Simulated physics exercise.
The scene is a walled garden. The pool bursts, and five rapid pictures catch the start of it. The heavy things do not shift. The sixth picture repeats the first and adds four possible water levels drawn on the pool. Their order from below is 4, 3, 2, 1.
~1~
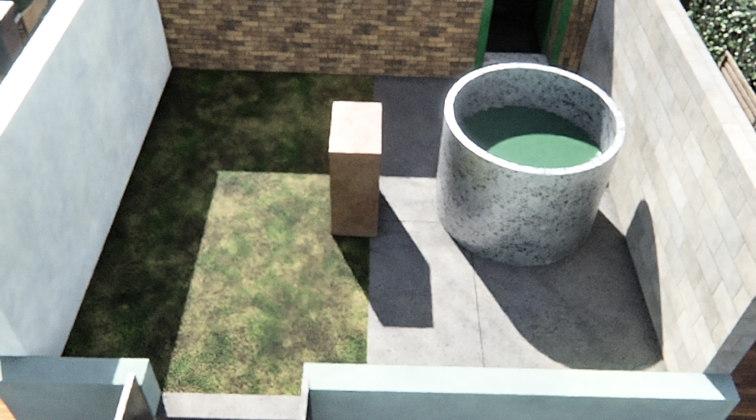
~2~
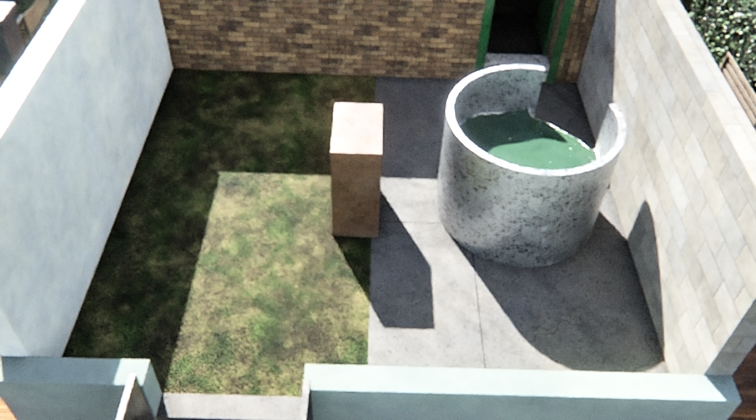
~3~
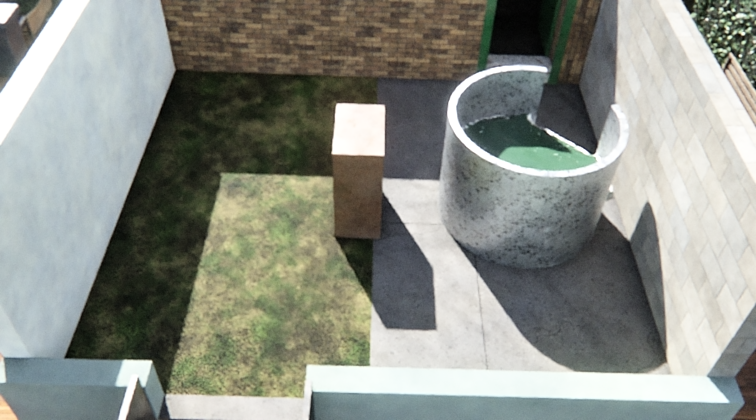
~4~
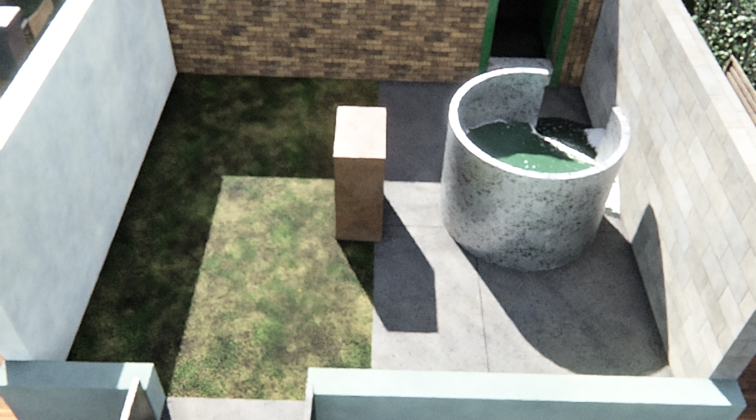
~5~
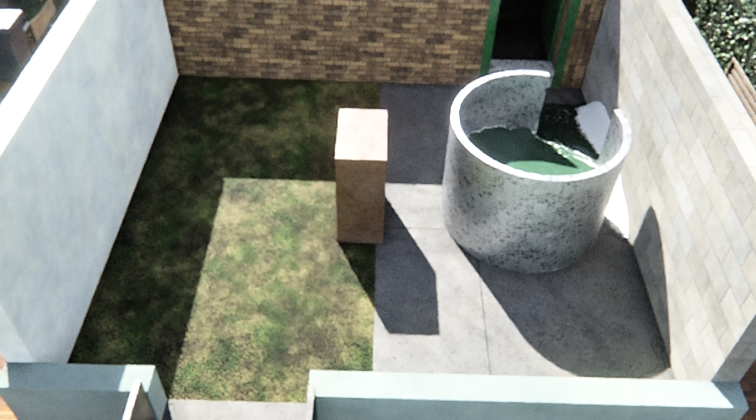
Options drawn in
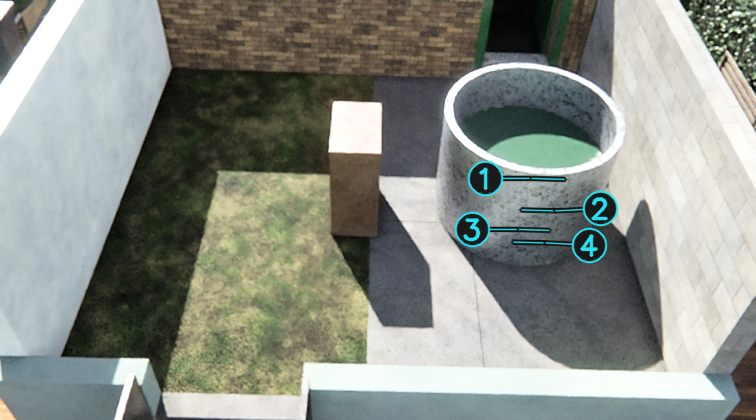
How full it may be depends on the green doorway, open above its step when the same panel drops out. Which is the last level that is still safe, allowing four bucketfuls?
Choose 3.
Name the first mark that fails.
Mark 2.
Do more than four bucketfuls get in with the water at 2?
Yes, that goes wrong.
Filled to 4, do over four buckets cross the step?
No.
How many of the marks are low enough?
Two of them.
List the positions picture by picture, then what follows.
Water in the pool at rest, its middle at (525, 153); foot of the green doorway at (512, 80); open gate at (226, 358).
Water covers 1 % of the ground, its front hidden from here.
Water covers 3 % of the ground, its front hidden from here.
Water covers 5 % of the ground, its front hidden from here.
Water covers 8 % of the ground and shows as far out as (606, 201).
On the marked copy, 1 at (547, 178); 2 at (538, 210); 3 at (533, 229); 4 at (529, 242); from the bottom up 4, 3, 2, 1.
With 1, dozens of bucketfuls pour in.
With 2, about 9 bucketfuls get in.
With 3, a bucket or two gets in.
With 4, nothing gets over.
